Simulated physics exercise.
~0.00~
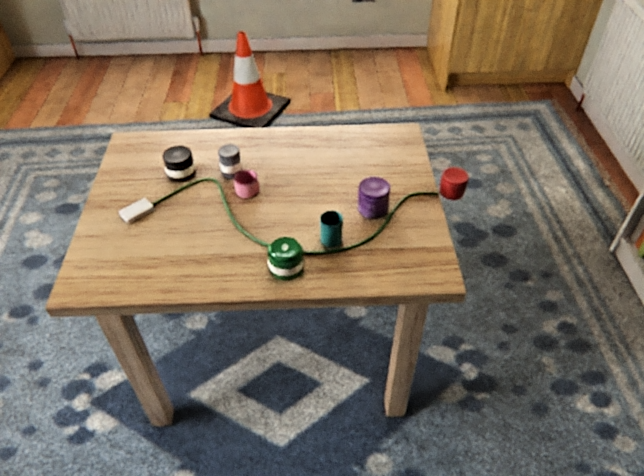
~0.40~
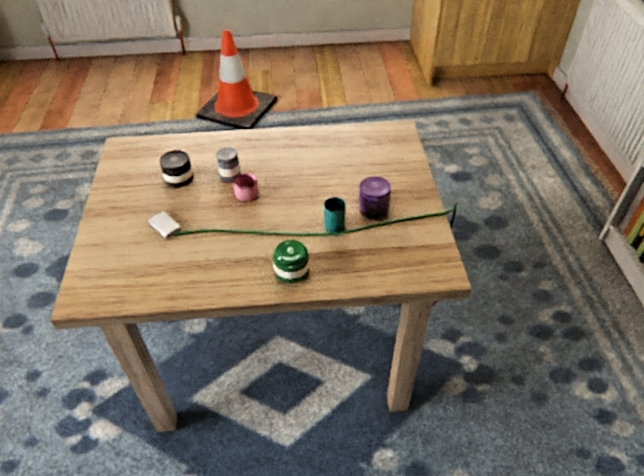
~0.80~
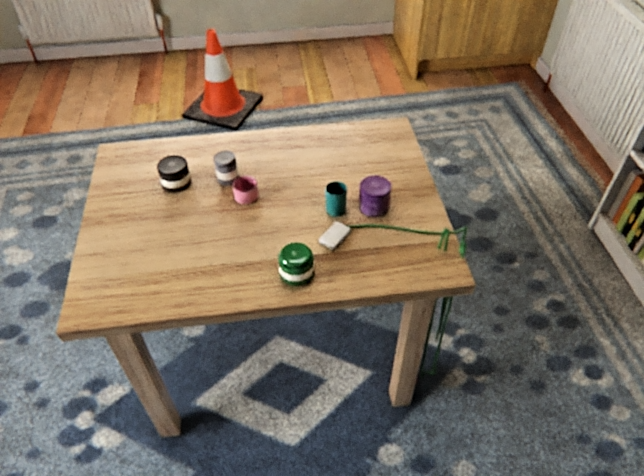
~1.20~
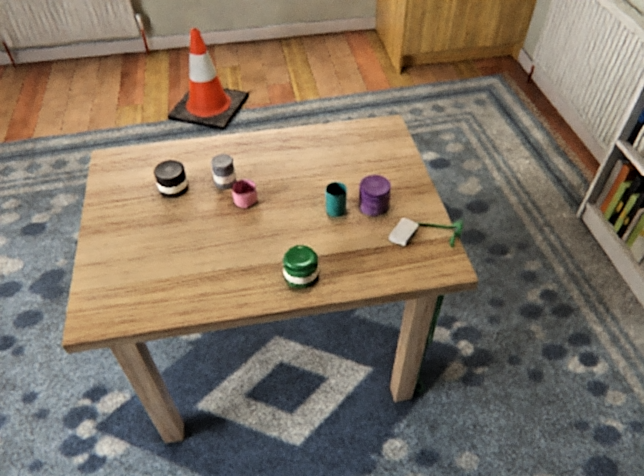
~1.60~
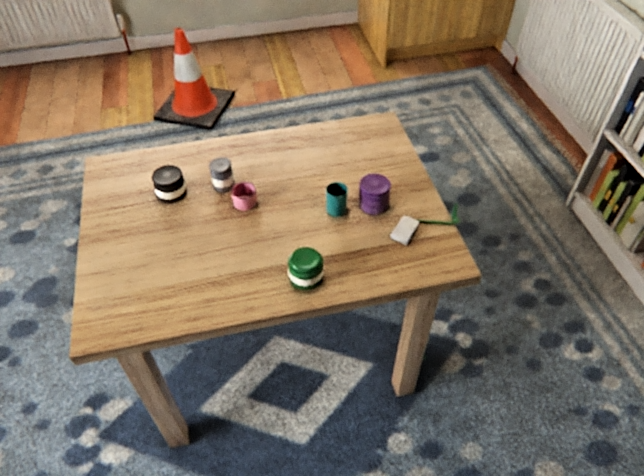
In a room with a patterned blue rug and an orange traffic cone, a wooden table holds small tubs, jars and cups, with a green cable winding from a white phone at the left to a red speaker at the right edge. The speaker drops off the side, pulling the cable straight. The phone slides to the right across the tabletop, passing behind the green jar, while the teal cup shifts slightly. More cable slips over the edge until the phone nears the right side. It comes to rest there, still on the table, with the other items standing.
